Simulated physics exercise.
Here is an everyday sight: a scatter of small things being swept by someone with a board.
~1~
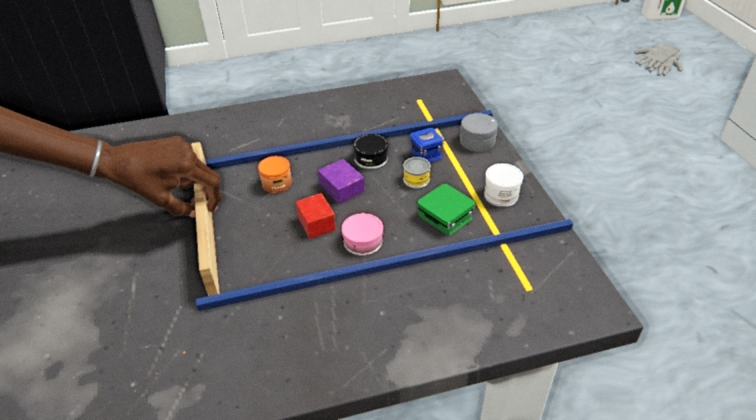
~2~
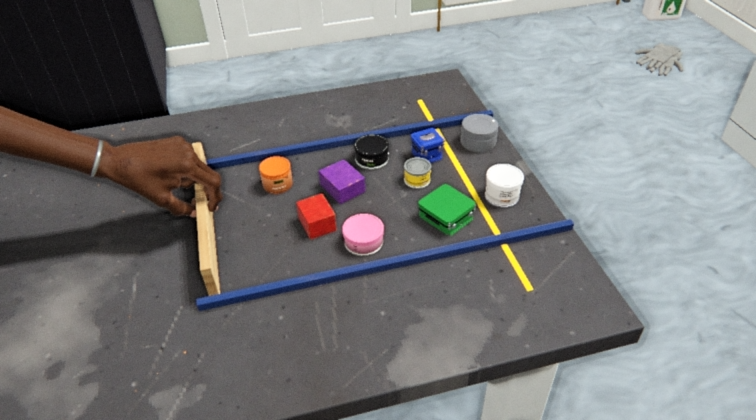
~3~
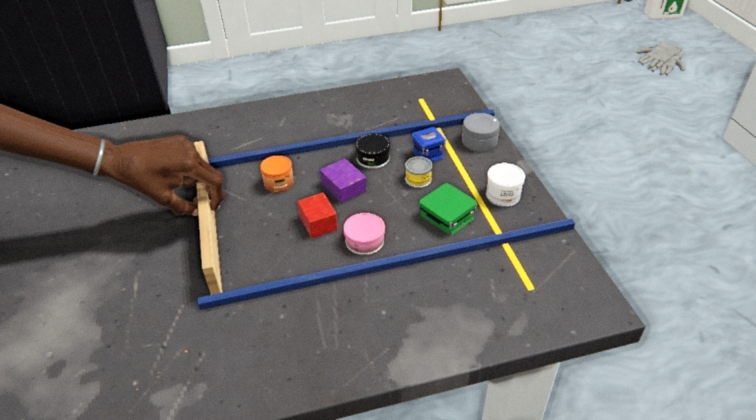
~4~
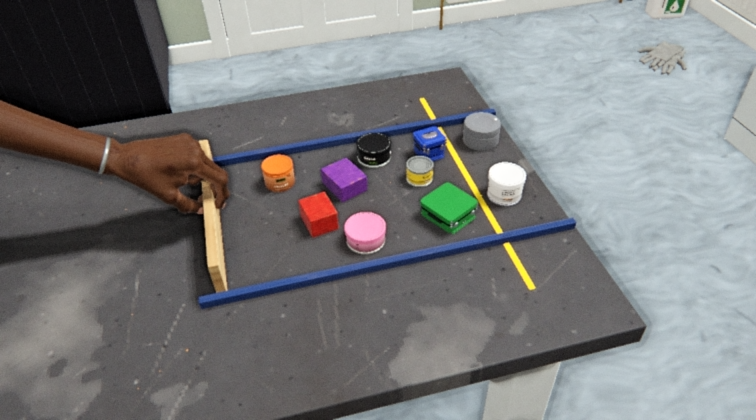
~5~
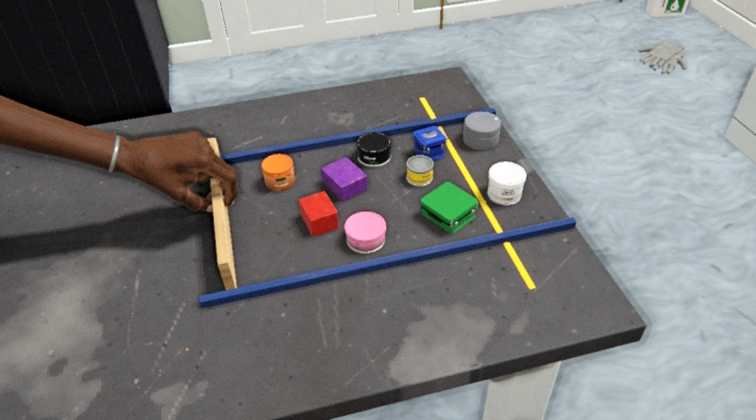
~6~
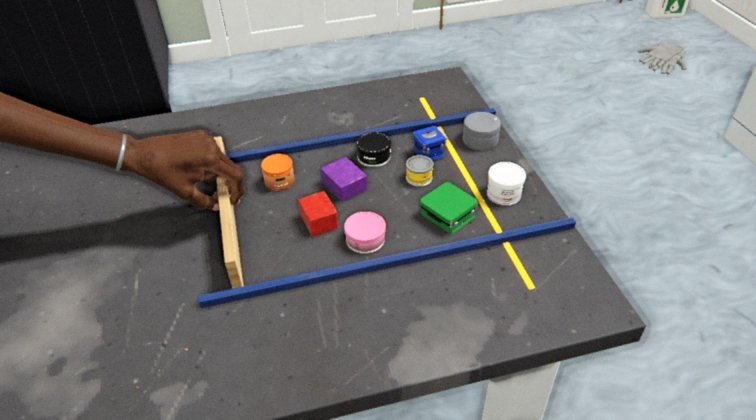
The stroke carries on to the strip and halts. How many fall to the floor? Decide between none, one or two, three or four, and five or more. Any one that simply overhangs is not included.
Decision: One or two.
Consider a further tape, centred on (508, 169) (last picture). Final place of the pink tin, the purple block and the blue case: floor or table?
In short: Pink tin safe, purple block safe, blue case gone.
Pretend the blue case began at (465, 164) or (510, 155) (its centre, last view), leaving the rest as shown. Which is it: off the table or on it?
One after the other: It keeps its spot; it keeps its spot.
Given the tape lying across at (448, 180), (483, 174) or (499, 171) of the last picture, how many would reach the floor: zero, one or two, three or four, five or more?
In that order: No fall at all; just one or two; five or over.
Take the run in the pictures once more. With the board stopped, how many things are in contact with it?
It touches 4.
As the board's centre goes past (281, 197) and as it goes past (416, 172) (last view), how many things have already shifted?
That gives 1 for the first and 9 for the second.
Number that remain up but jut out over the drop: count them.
2 overhanging.
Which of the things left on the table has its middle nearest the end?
The answer is the grey lid.
Early on, none off yet; grey lid at rest near (481, 131); white pot at rest near (506, 184); blue case at rest near (429, 144).
A while later, none off yet; grey lid at rest near (481, 131); white pot at rest near (506, 184); blue case moving near (435, 144).
Further along, none off yet; grey lid moving near (484, 131); white pot travelled about its own width near (529, 176); blue case travelled about its own width near (465, 144).
Finally, the number that fall off is one or two; lost, white pot.
